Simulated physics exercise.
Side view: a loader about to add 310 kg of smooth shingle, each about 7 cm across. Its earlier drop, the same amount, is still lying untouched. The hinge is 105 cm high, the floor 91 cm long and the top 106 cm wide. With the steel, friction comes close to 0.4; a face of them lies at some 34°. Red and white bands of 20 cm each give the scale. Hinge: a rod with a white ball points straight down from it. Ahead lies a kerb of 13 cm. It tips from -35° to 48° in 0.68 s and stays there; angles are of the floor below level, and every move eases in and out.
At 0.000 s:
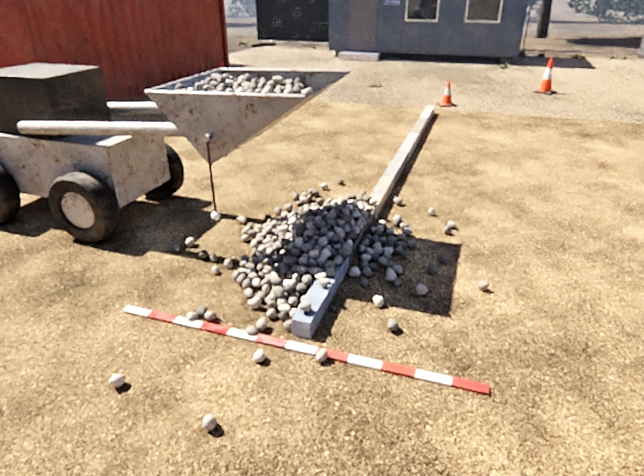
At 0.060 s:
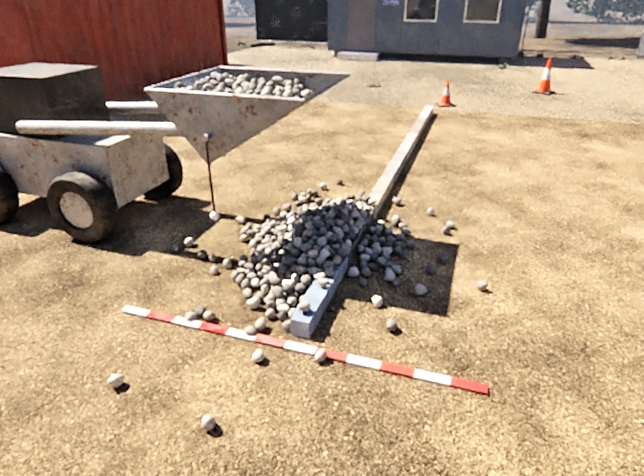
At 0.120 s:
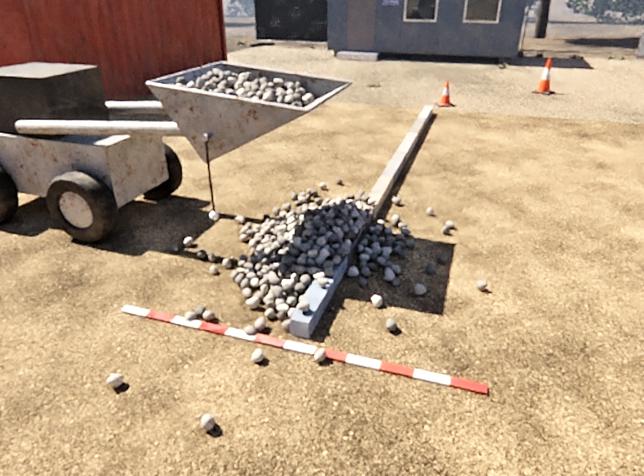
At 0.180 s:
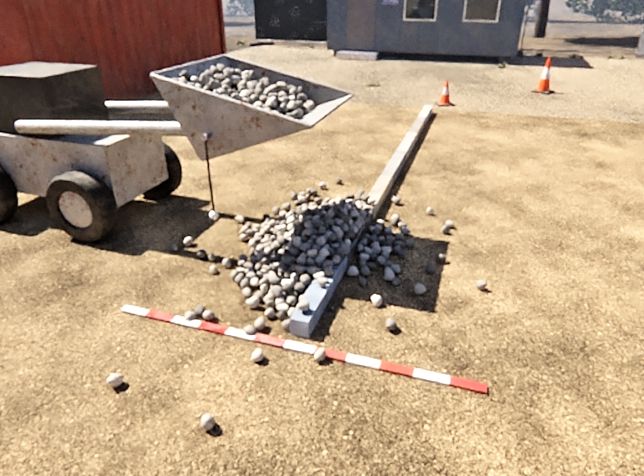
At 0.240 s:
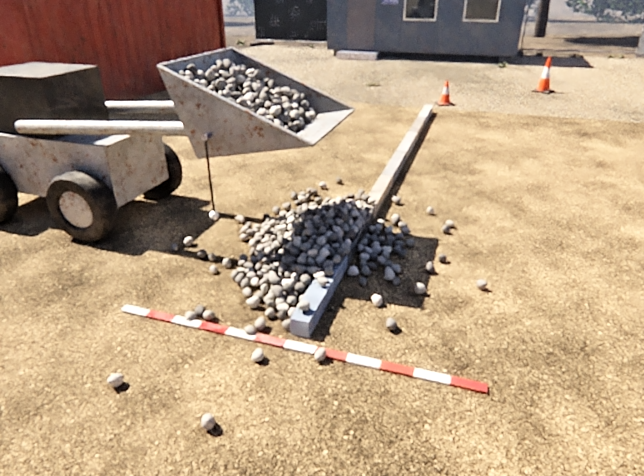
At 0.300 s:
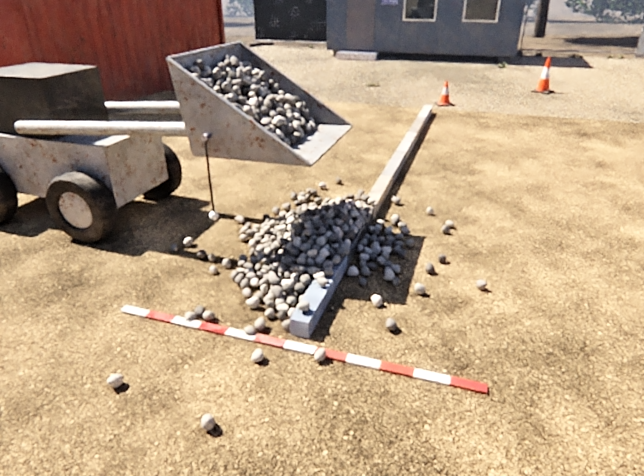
A loader's metal bucket full of smooth grey stones slowly tilted forward, its front lip lowering to the right and its back rising, above a stone pile heaped against a long kerb.
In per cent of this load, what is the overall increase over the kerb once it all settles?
36 out of 100, about.
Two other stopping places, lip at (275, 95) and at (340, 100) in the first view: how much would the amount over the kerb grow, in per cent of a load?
Case one about 10 %, case two about 75 %.
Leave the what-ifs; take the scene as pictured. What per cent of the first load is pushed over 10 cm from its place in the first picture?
Estimate: 20 %, roughly.
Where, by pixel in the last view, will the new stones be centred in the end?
Roughly at (324, 235) in the last picture.
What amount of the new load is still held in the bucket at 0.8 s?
About 65 percent is still in there.
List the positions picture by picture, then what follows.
In the first frame, the bucket is at -35°, its lip at (305, 97); the top of the load is at (233, 81). The earlier load is highest near (330, 217), 25 cm above ground level, 91 % on this side of the kerb, 9 % over the kerb.
In the second frame, lip at (305, 101), floor tilted -33°, highest stones at (226, 80); the stones move at 0.2 m/s on average.
In the third frame, the bucket is at -28°, its lip at (308, 111); the top of the load is at (222, 76); the stones move at 0.4 m/s on average.
In the fourth frame, lip at (311, 127), floor tilted -21°, highest stones at (223, 72); the stones move at 0.6 m/s on average.
In the fifth frame, lip at (313, 146), floor tilted -11°, highest stones at (227, 68); the stones move at 0.6 m/s on average.
In the sixth frame, lip at (311, 166), floor tilted -1°, highest stones at (229, 65); the stones move at 0.7 m/s on average.
After 0.5 s the floor is at 35°; in per cent of one load, 100 in the bucket, 91 on this side of the kerb, 9 over the kerb; the foremost stones are at (437, 257).
After 0.8 s the floor is at 48°; in per cent of one load, 66 in the bucket, 125 on this side of the kerb, 9 over the kerb; the foremost stones are at (437, 257).
After 1.1 s the floor is at 48°; in per cent of one load, 9 in the bucket, 162 on this side of the kerb, 29 over the kerb; the foremost stones are at (439, 256).
After 3.7 s the floor is at 48°; in per cent of one load, 0 in the bucket, 155 on this side of the kerb, 45 over the kerb; the foremost stones are at (523, 270). Net gain over the kerb, 36.
